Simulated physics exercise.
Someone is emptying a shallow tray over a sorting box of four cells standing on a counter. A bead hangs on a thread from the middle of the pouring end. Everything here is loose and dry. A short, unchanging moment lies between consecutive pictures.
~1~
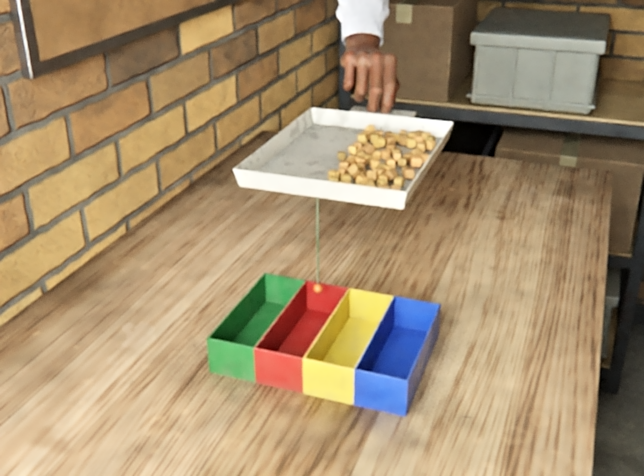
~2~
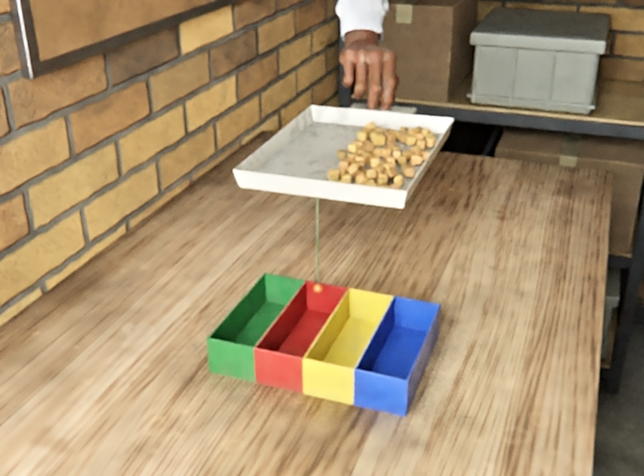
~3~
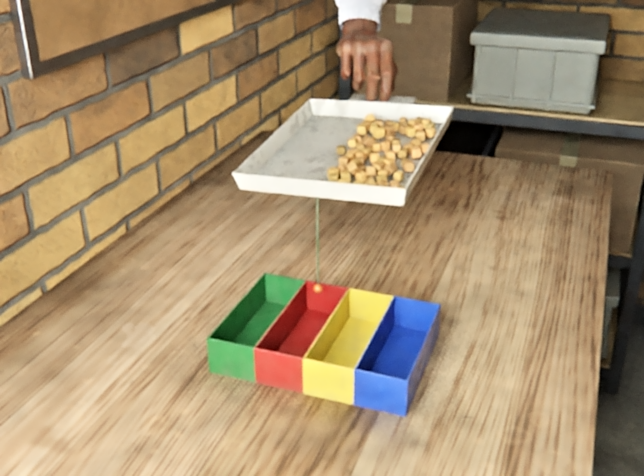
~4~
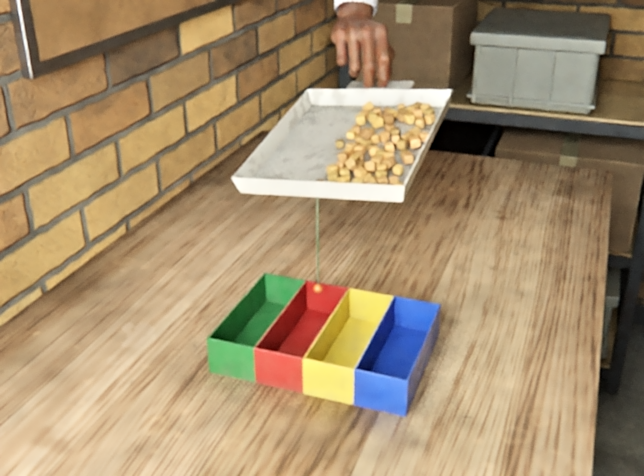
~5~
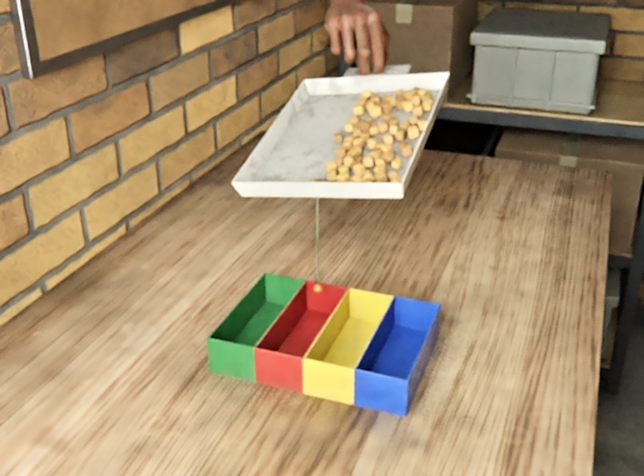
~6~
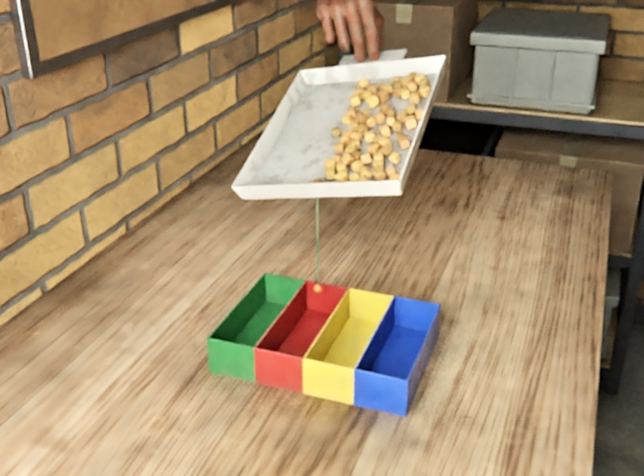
A hand raises the back of a white tray of small cubes above four colored cells.
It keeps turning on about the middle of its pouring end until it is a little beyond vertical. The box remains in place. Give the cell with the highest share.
Highest share: The green cell.
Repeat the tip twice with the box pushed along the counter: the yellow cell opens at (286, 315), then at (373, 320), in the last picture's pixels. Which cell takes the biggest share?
The red one; the cell in green.
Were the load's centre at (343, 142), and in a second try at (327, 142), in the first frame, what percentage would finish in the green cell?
Respectively 40 and 40 in a hundred.
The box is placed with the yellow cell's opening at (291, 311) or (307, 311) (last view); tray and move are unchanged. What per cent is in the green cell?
Close to 20 in a hundred, then close to 40 in a hundred.
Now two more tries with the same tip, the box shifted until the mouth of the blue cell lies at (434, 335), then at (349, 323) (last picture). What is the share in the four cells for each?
Result: 30 % and 100 %.
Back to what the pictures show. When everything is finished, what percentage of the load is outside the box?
That comes to some 40 per cent.
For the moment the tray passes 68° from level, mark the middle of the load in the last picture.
The load is centred near (283, 174).
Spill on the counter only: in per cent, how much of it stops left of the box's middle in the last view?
I'd put it at around 100 per cent.
Soon after the last picture, tray tipped steeply; nearly all on the tray; a small part falling or outside the box.
A little later, tray tipped past a quarter turn; about half on the tray; a small part in the green cell; about a third falling or outside the box.
Later still, tray tipped past a quarter turn; about half in the green cell; a small part in the red cell; about a third falling or outside the box.
At rest, tray tipped past a quarter turn; about half in the green cell; a small part in the red cell; none in the blue cell; none in the yellow cell; about a third outside the box.
